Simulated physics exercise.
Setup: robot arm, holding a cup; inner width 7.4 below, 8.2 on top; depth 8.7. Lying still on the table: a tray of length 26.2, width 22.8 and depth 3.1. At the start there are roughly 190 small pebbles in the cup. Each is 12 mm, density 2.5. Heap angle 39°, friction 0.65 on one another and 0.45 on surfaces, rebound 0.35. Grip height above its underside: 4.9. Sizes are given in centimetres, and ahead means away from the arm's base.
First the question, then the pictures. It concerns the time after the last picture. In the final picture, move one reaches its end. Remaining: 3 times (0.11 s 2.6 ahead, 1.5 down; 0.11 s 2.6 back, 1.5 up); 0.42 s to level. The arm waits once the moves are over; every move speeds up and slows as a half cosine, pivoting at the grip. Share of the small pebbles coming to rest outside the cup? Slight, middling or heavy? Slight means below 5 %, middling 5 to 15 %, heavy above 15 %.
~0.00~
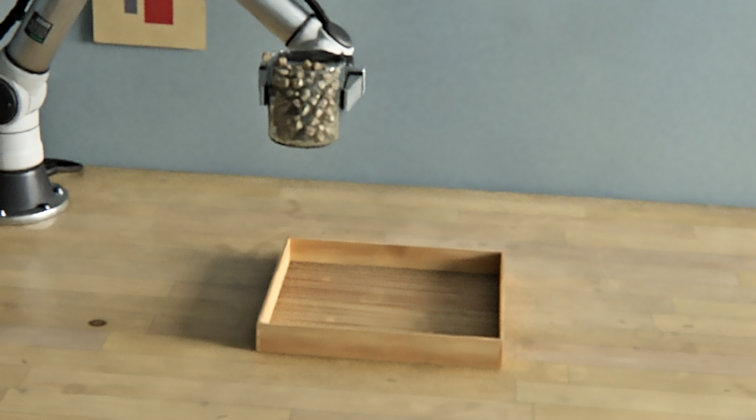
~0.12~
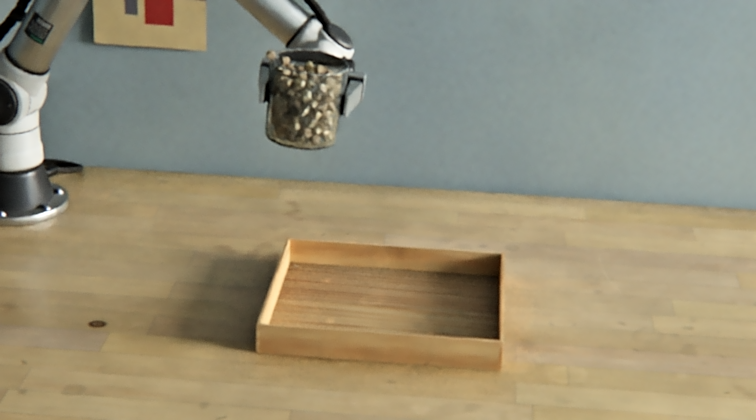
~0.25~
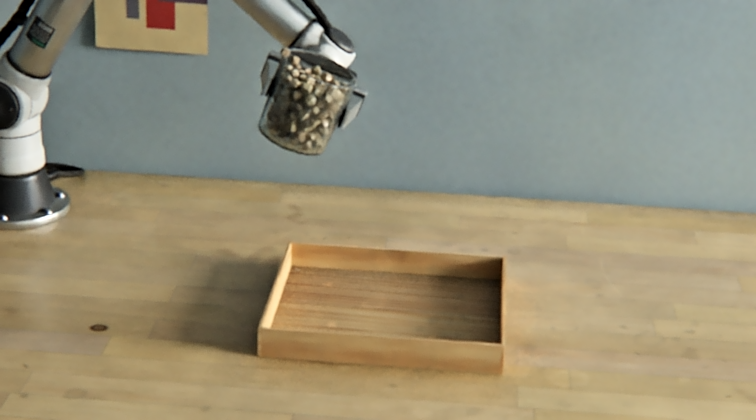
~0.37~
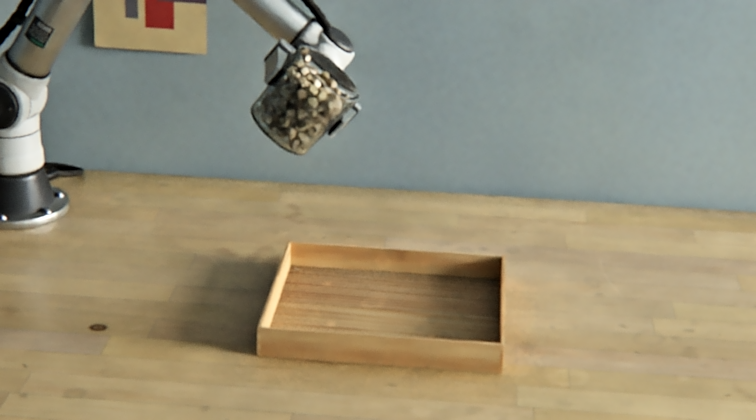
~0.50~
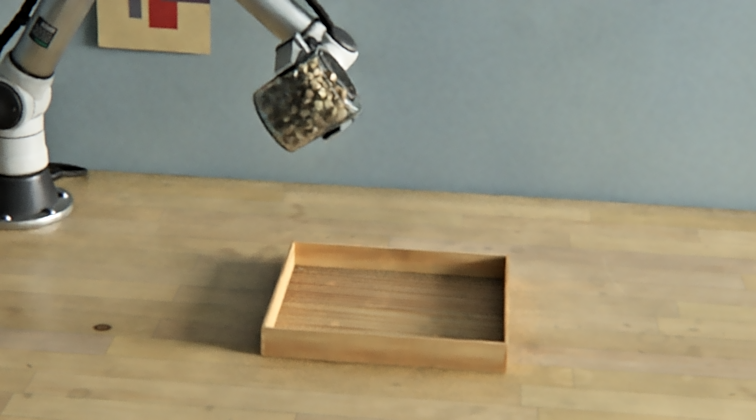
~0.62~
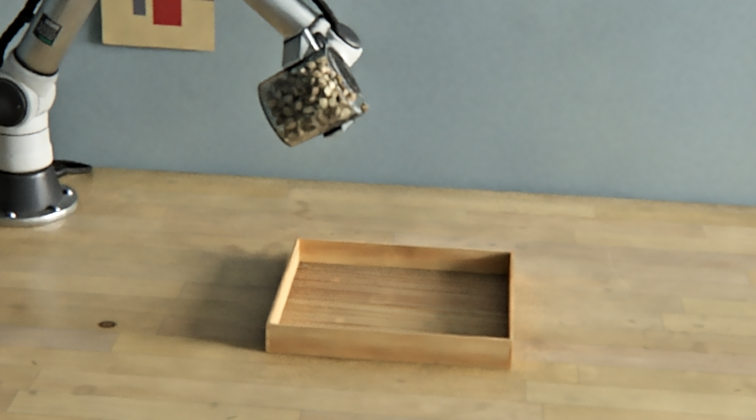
Middling.
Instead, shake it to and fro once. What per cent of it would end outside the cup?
About 0 %.
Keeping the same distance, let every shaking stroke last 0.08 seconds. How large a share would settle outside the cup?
It would come to roughly 15 %.
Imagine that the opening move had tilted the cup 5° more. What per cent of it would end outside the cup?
It would come to roughly 10 per cent.
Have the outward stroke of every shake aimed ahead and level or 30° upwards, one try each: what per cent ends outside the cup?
15 and 30 %.
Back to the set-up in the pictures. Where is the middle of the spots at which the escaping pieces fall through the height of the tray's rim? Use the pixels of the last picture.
I'd put it somewhere near (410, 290).
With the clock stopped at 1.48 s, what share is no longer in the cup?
My estimate is roughly 10 % gone.
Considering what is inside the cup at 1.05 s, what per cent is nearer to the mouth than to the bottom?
Around 45 in a hundred.
After 1.05 s, tilted 59° forward, highest piece 28 above the table; 187 in the cup, 2 in the tray, 5 in flight or on a rim.
After 1.48 s, tilted 31° forward, highest piece 28 above the table; 179 in the cup, 13 in the tray, 2 in flight or on a rim.
After 1.90 s, level, highest piece 30 above the table; 179 in the cup, 15 in the tray.
After 2.95 s, level, highest piece 30 above the table; 179 in the cup, 15 in the tray.
At rest, 179 in the cup, 15 in the tray. That is 8 % outside the cup.
